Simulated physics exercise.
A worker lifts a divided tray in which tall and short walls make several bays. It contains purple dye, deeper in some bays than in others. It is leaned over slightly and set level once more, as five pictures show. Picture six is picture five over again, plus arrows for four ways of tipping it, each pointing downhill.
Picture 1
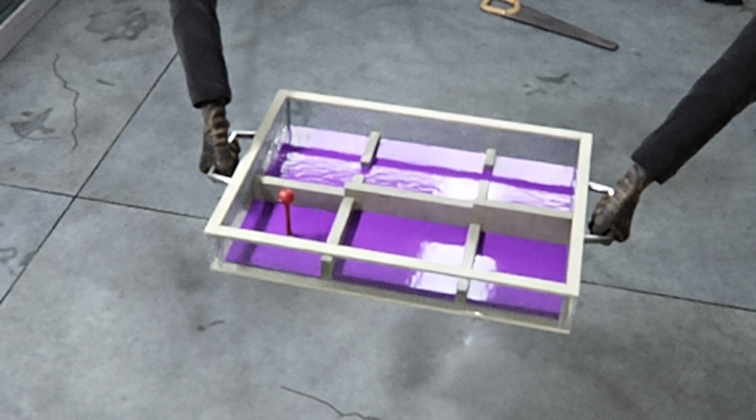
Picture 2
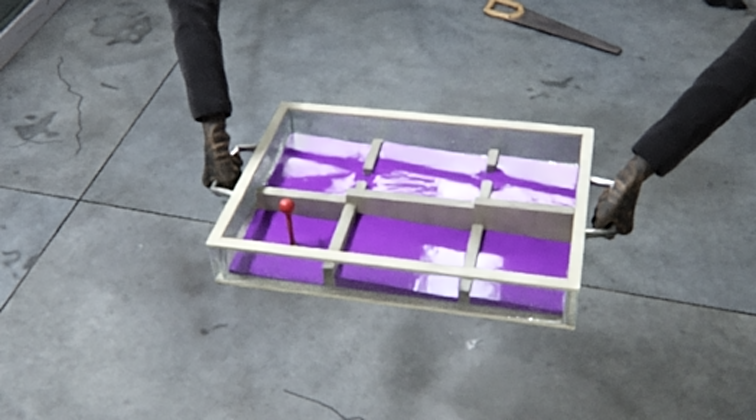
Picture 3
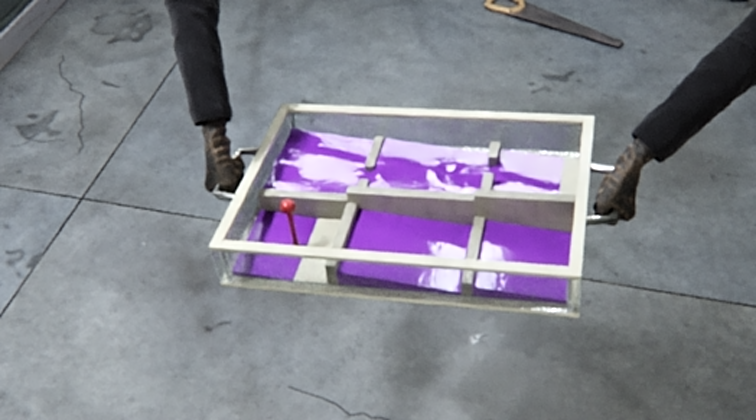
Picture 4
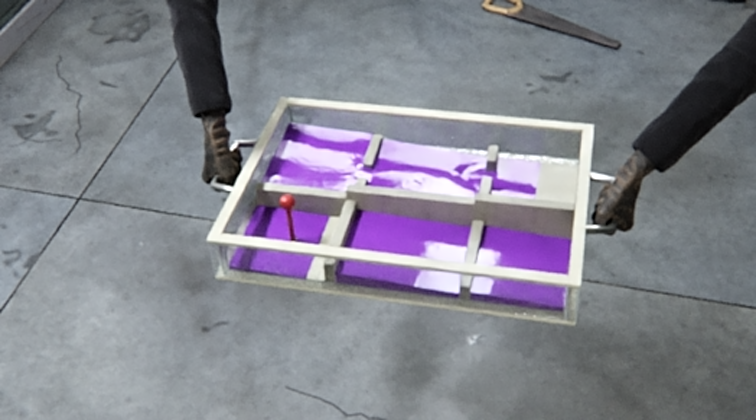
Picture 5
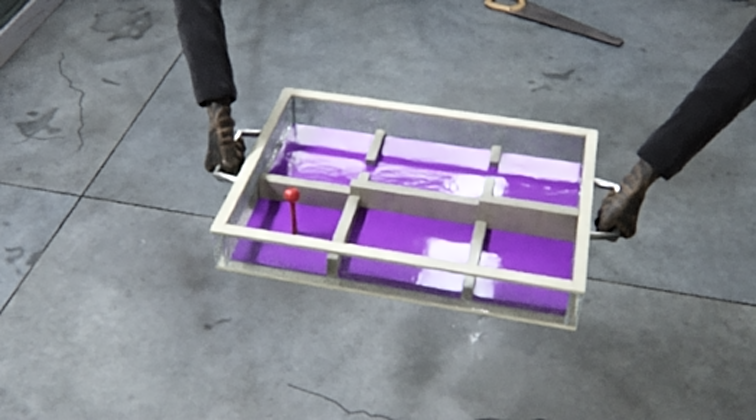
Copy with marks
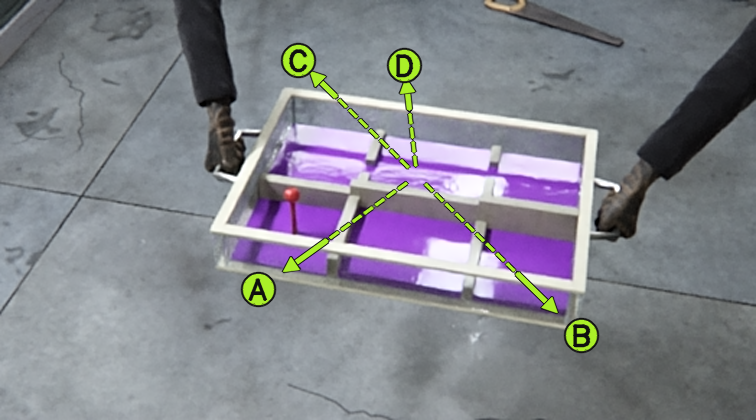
At the start, two gloved hands hold a level, divided tray of purple liquid, a red-topped peg standing in its front left bay. The hands tip the tray slightly down to the left, and the liquid shifts, baring patches of the bottom, before they bring it level again and the liquid re-covers them.
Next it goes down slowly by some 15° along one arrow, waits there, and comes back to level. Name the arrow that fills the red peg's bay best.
Take A.
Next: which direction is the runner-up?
Direction C.
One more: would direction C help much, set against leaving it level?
Yes, it helps clearly.
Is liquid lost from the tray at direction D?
No.
In lime, A ends at (287, 268); B ends at (553, 308); C ends at (313, 75); D ends at (406, 83).
If A is chosen, about 31 % of the liquid ends in the peg's bay; nothing spills.
If B is chosen, about 4 % of the liquid ends in the peg's bay; nothing spills.
If C is chosen, about 14 % of the liquid ends in the peg's bay; nothing spills.
If D is chosen, about 5 % of the liquid ends in the peg's bay; nothing spills.
